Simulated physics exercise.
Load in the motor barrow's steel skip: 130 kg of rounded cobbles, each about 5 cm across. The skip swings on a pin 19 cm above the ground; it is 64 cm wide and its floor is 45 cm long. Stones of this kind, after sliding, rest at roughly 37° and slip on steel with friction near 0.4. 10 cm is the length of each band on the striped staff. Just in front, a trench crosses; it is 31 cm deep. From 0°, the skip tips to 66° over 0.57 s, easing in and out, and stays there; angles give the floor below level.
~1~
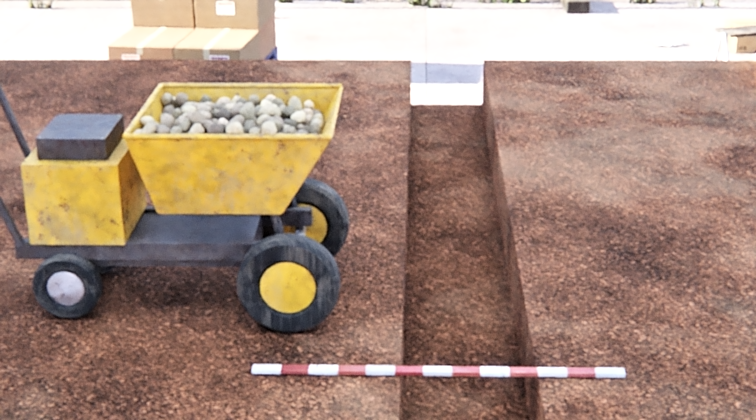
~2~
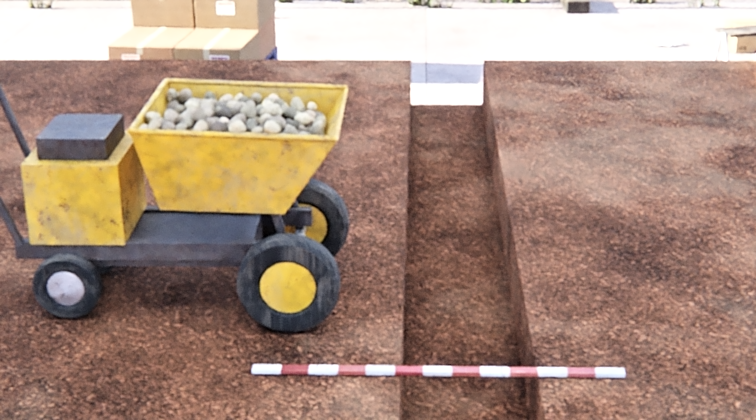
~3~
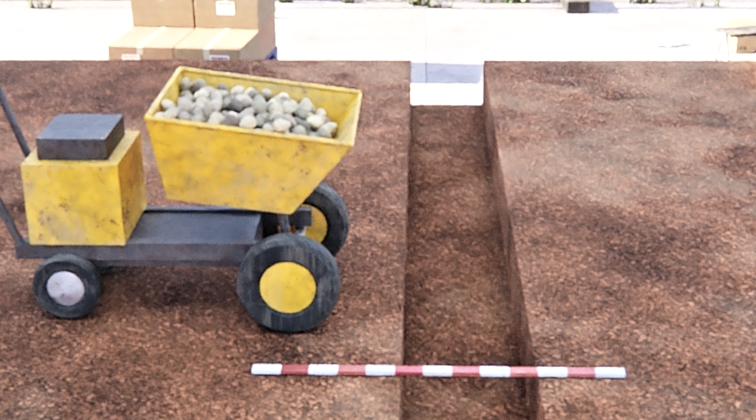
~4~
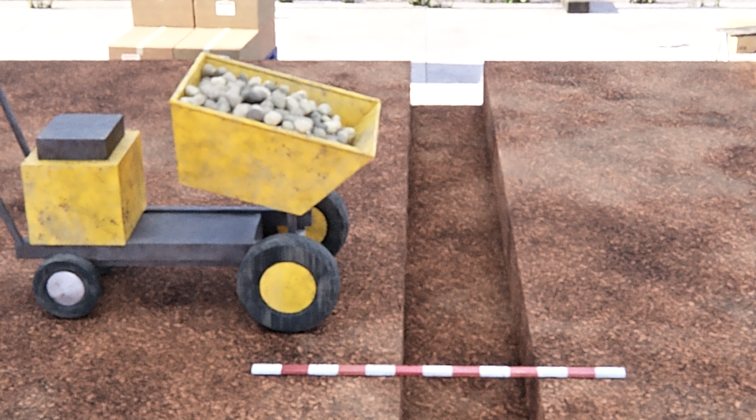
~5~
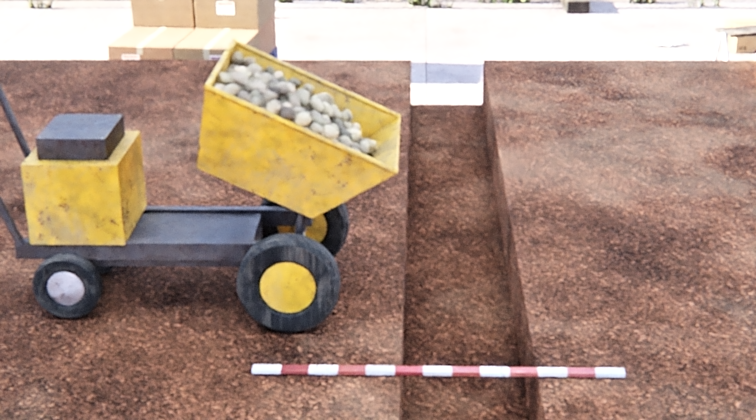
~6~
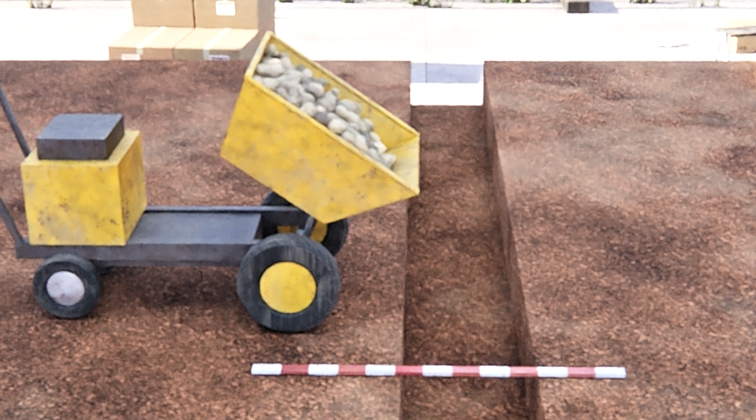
The footage shows a yellow skip full of rounded grey stones on a small wheeled barrow beside a narrow trench, its left end rising steadily as it tilts steeply toward the right while the barrow stays still.
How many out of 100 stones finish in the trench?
About 47 of them.
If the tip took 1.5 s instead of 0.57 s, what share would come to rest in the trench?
With that change, it comes to around 70 per cent.
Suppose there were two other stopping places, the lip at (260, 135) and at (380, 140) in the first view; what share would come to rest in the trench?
Roughly 80 in a hundred, then 25 in a hundred.
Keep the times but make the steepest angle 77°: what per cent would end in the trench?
It comes out at about 60 percent.
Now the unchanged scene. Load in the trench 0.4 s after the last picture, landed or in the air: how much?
By that moment, roughly 20 per cent of the load.
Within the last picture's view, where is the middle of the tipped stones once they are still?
Near (514, 342).
Then, 0.1 s after the last picture the floor is at 56°, 100 % in the skip; the foremost stones are at (432, 206).
Then, 0.4 s after the last picture the floor is at 66°, 73 % in the skip, 22 % in the trench, 5 % past the trench; the foremost stones are at (554, 291).
Then, 0.7 s after the last picture the floor is at 66°, 37 % in the skip, 29 % in the trench, 35 % past the trench; the foremost stones are at (748, 303).
Then, 2.7 s after the last picture the floor is at 66°, 18 % in the skip, 47 % in the trench, 35 % past the trench; the foremost stones are past the picture's edge.
